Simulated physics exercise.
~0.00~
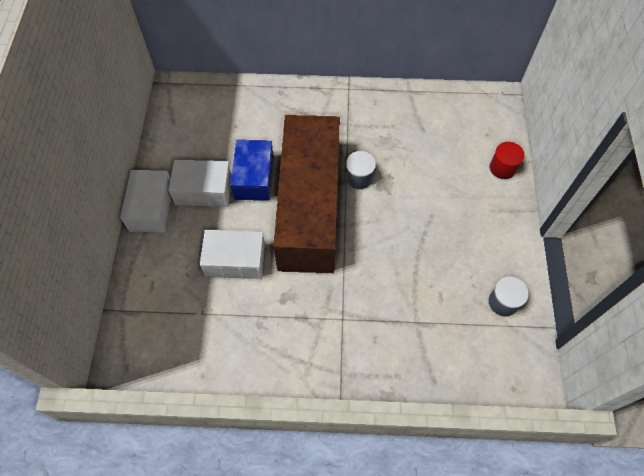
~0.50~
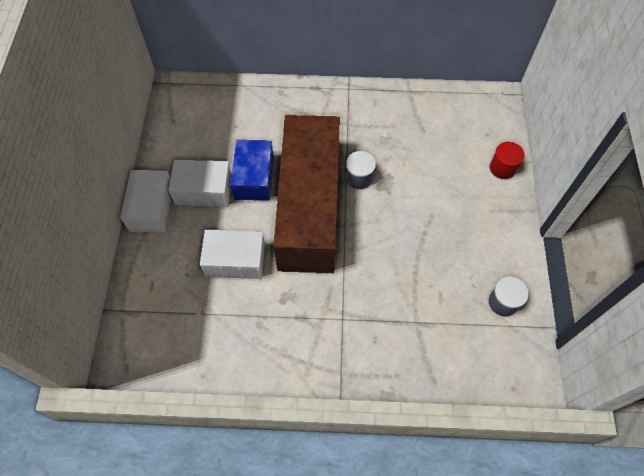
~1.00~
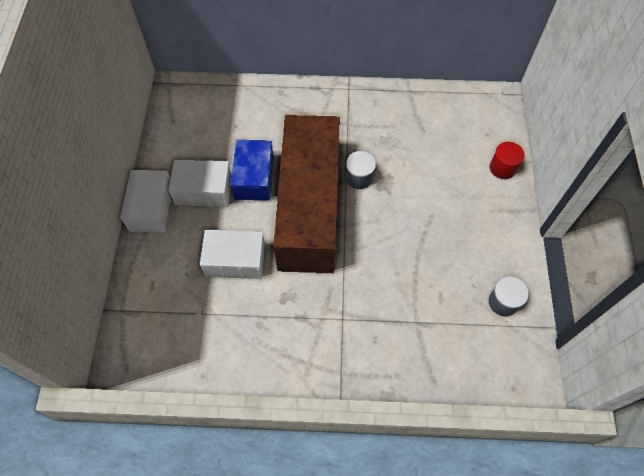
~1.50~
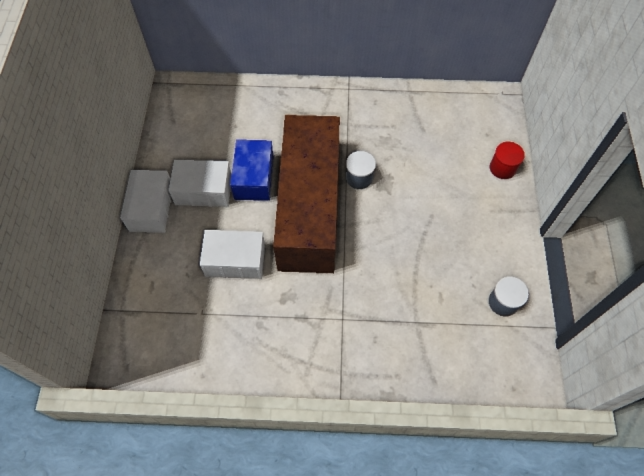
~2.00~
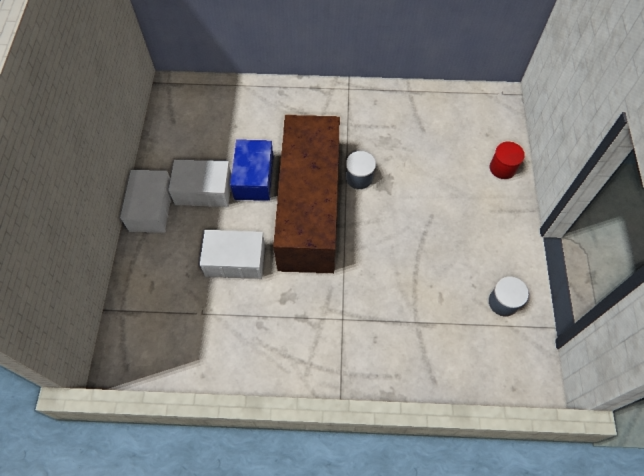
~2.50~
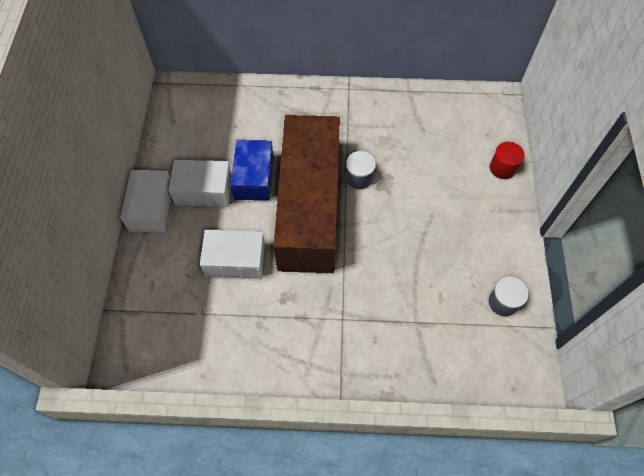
In a small walled room seen from above, the blue crate, pale boxes, long brown block, red pail and two white-topped pails all stayed still, while the ground outside turned from greyish to bluer.
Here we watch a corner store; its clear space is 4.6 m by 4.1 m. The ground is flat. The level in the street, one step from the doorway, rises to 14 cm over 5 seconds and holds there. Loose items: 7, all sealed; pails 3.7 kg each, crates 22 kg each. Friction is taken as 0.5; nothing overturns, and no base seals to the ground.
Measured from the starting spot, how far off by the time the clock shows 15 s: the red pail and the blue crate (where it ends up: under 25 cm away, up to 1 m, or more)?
The red pail remains where it was; the blue crate remains where it was.
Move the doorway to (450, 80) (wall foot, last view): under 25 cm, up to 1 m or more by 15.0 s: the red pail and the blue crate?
What you'd see is the red pail wanders off a long way and the blue crate hardly budges.
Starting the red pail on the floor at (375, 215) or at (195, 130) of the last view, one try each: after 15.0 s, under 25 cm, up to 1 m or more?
So, one try each: It goes a long distance the first time and sits almost still the second.
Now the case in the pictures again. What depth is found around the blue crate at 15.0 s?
I'd put it at about 5 cm.
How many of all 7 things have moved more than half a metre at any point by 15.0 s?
That comes to 2.
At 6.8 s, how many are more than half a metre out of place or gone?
My count gives 1.
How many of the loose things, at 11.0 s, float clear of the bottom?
Just then, the number is 1.
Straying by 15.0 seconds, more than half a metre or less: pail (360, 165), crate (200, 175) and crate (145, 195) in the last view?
Order as asked: Above, within, within.
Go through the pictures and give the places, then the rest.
In the first picture, the red pail at (510, 153) rests on the ground; the blue crate at (251, 162), on the bottom; water covers 0.0 m2; 0 of 7 have shifted.
In the second picture, the red pail at (510, 153) rests on the ground; the blue crate at (251, 162) rests on the ground; water covers 0.0 m2; 0 of 7 have shifted.
In the third picture, the red pail at (510, 153), on the bottom; the blue crate at (251, 162), on the bottom; water covers 0.0 m2; 0 of 7 have shifted.
In the fourth picture, the red pail at (510, 153), on the bottom; the blue crate at (251, 162) rests on the ground; water covers 0.0 m2; 0 of 7 have shifted.
In the fifth picture, the red pail at (510, 153) rests on the ground; the blue crate at (251, 162), on the bottom; 0.0 m2 under water; 0 of 7 have shifted.
In the sixth picture, the red pail at (510, 153), on the bottom; the blue crate at (251, 162) rests on the ground; 0.0 m2 under water; 0 of 7 have shifted.
After 3.5 s the red pail is near (510, 153), 0.0 m from its start, aground; the blue crate is near (251, 162), 0.0 m from its start, aground; 0 afloat.
After 6.8 s the red pail is near (510, 153), 0.0 m from its start, aground; the blue crate is near (251, 162), 0.0 m from its start, aground; 0 afloat.
After 11.0 s the red pail is near (510, 153), 0.0 m from its start, aground; the blue crate is near (251, 162), 0.0 m from its start, aground; 1 afloat.
After 15.0 s the red pail is near (510, 154), 0.0 m from its start, aground; the blue crate is near (251, 162), 0.0 m from its start, aground; 1 afloat.
